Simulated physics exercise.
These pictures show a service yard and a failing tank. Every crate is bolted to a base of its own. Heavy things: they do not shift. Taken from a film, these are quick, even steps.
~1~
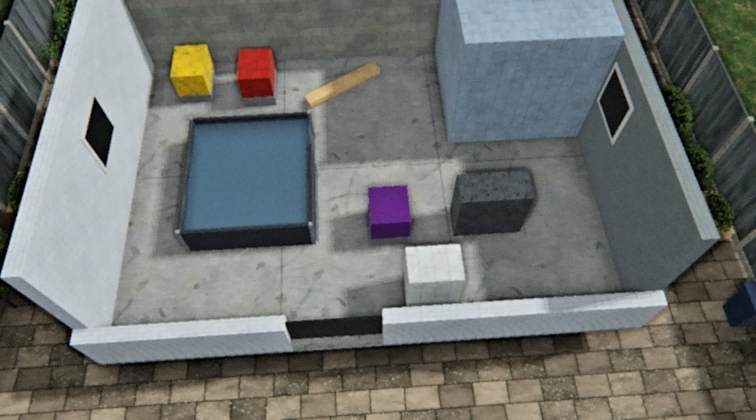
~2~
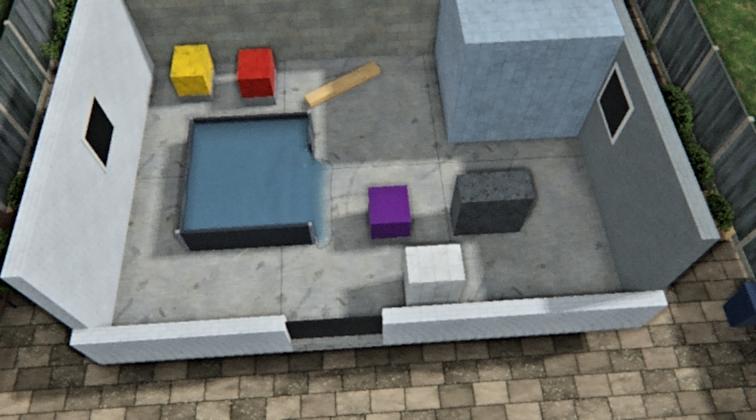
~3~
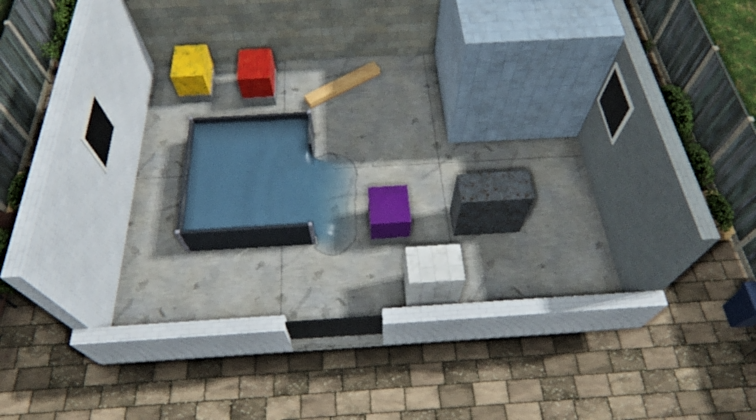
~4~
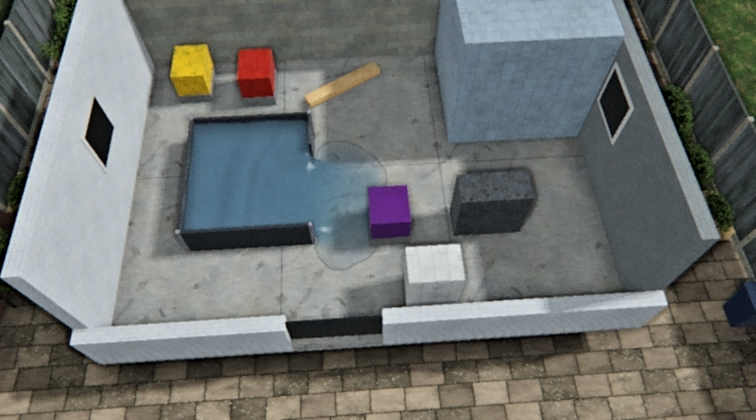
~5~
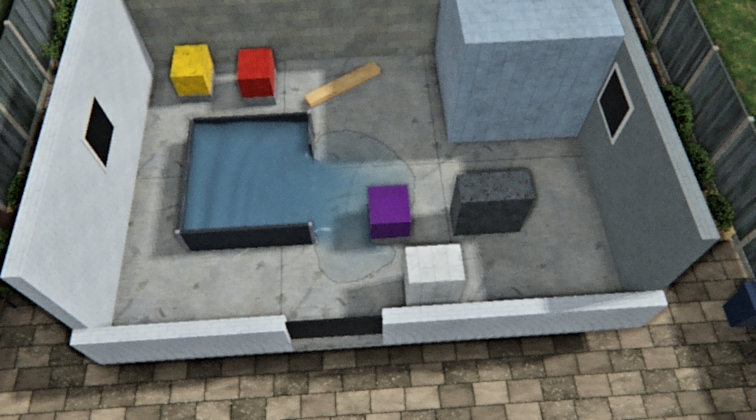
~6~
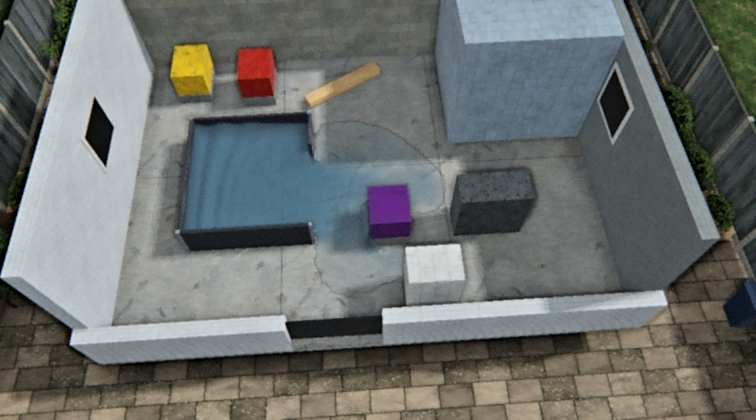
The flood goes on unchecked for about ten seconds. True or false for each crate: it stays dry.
Red crate: True, it stays dry; yellow crate: True, it stays dry; purple crate: False, it gets wet.
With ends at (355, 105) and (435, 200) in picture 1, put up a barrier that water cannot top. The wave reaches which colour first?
I'd pick the purple-painted one.
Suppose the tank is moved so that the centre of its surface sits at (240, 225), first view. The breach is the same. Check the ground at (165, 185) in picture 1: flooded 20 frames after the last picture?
That point would end up bone-dry.
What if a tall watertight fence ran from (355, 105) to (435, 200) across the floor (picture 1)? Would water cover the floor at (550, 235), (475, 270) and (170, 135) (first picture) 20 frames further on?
As listed: Not flooded, covered, clear.
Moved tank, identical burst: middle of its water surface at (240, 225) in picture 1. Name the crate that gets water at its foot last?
I'd go with the crate marked yellow.
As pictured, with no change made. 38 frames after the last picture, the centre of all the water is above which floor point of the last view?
I reckon somewhere around (391, 209).
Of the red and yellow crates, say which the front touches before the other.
It's the red crate here.
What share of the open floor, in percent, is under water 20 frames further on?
Close to 65 in a hundred, I think.
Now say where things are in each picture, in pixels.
The first frame shows the water tank at (248, 171) is whole and still.
In the second frame, water pours out at (311, 195) and has run to (322, 243).
In the third frame, the front is at (340, 248), out from the gap at (311, 197).
In the fourth frame, water pours out at (311, 197) and has run to (374, 163).
In the fifth frame, the front is at (410, 179), out from the gap at (311, 197).
In the sixth frame, water pours out at (311, 197) and has run to (438, 178).
A moment on, water covers 30 % of the floor; the red crate not reached, the yellow crate not reached, the purple crate water round its plinth.
Next, water covers 40 % of the floor; the red crate not reached, the yellow crate not reached, the purple crate water round its plinth.
Then, water covers 65 % of the floor; the red crate not reached, the yellow crate not reached, the purple crate water round its plinth.
Later, water covers 90 % of the floor; the red crate water round its plinth, the yellow crate water round its plinth, the purple crate water round its plinth.
In the end, water covers 100 % of the floor; the red crate stayed above the water, the yellow crate stayed above the water, the purple crate was topped.
